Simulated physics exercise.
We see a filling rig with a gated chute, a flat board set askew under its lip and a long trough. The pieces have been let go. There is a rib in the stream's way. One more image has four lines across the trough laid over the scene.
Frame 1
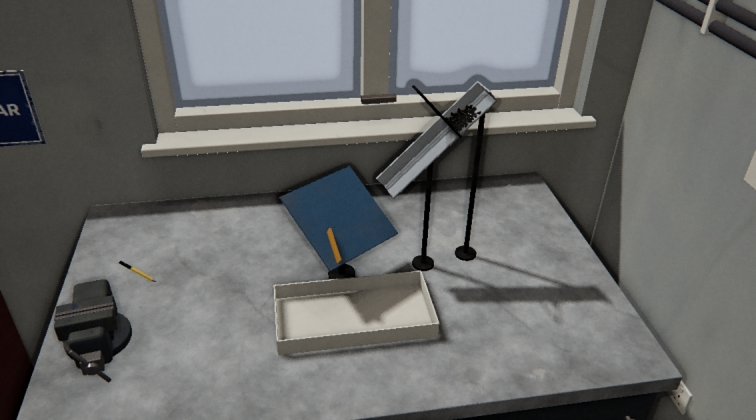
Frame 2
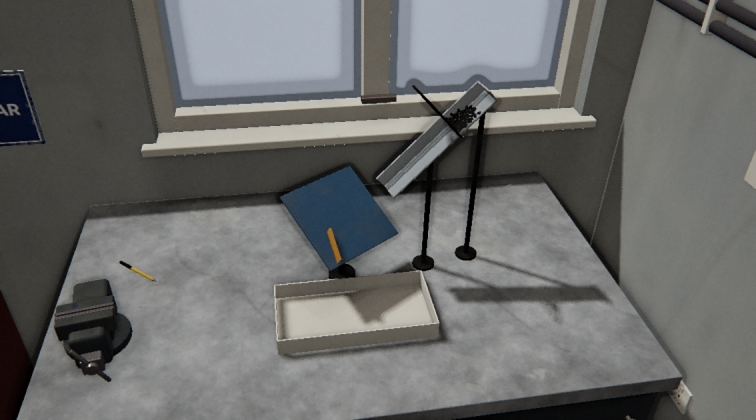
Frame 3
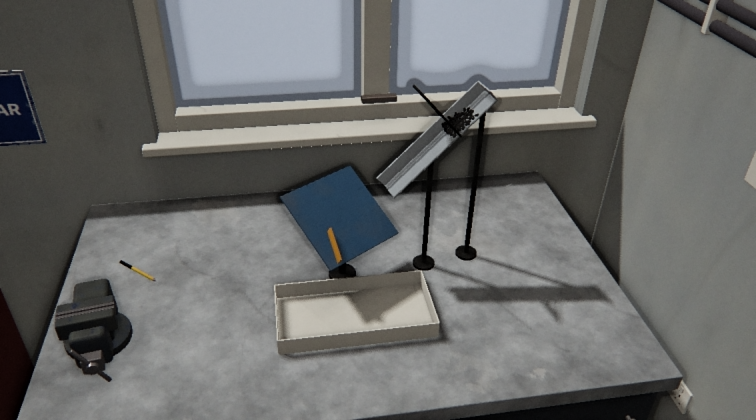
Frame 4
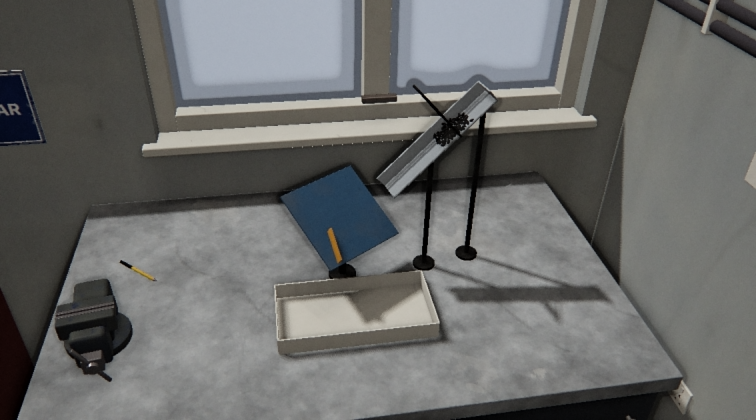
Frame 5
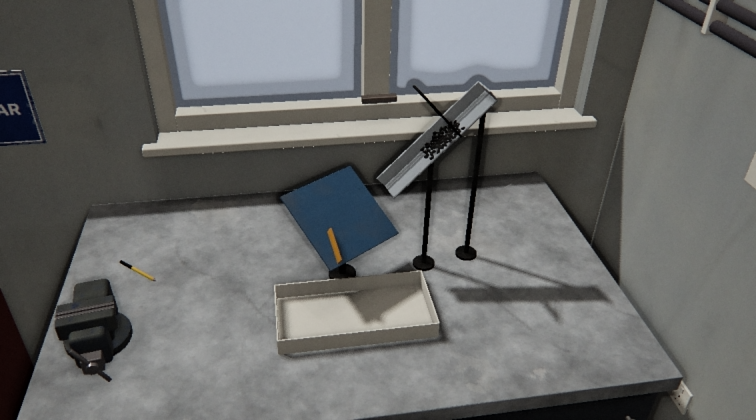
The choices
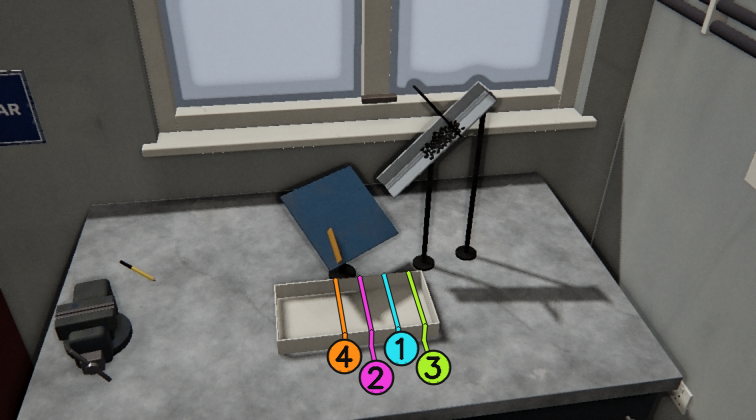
On a grey workbench, small black beans slide partway down a tilted chute above a blue board.
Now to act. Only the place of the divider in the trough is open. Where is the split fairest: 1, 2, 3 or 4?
2 is best.
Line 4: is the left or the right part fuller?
The right side.
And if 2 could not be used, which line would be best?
That would be 1.
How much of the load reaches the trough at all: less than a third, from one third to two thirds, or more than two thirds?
It is more than two thirds.
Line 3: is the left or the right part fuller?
Left.
On the marked copy, line 1 crosses the front rim at (398, 328); line 2 crosses the front rim at (371, 330); line 3 crosses the front rim at (424, 325); line 4 crosses the front rim at (344, 333).
Choosing 1, of what is caught, the larger part on the left of the divider, about a tenth on the right.
Choosing 2, of what is caught, roughly half on the left of the divider, roughly half on the right.
Choosing 3, of what is caught, almost all on the left of the divider, just a few on the right.
Choosing 4, of what is caught, just a few on the left of the divider, almost all on the right.
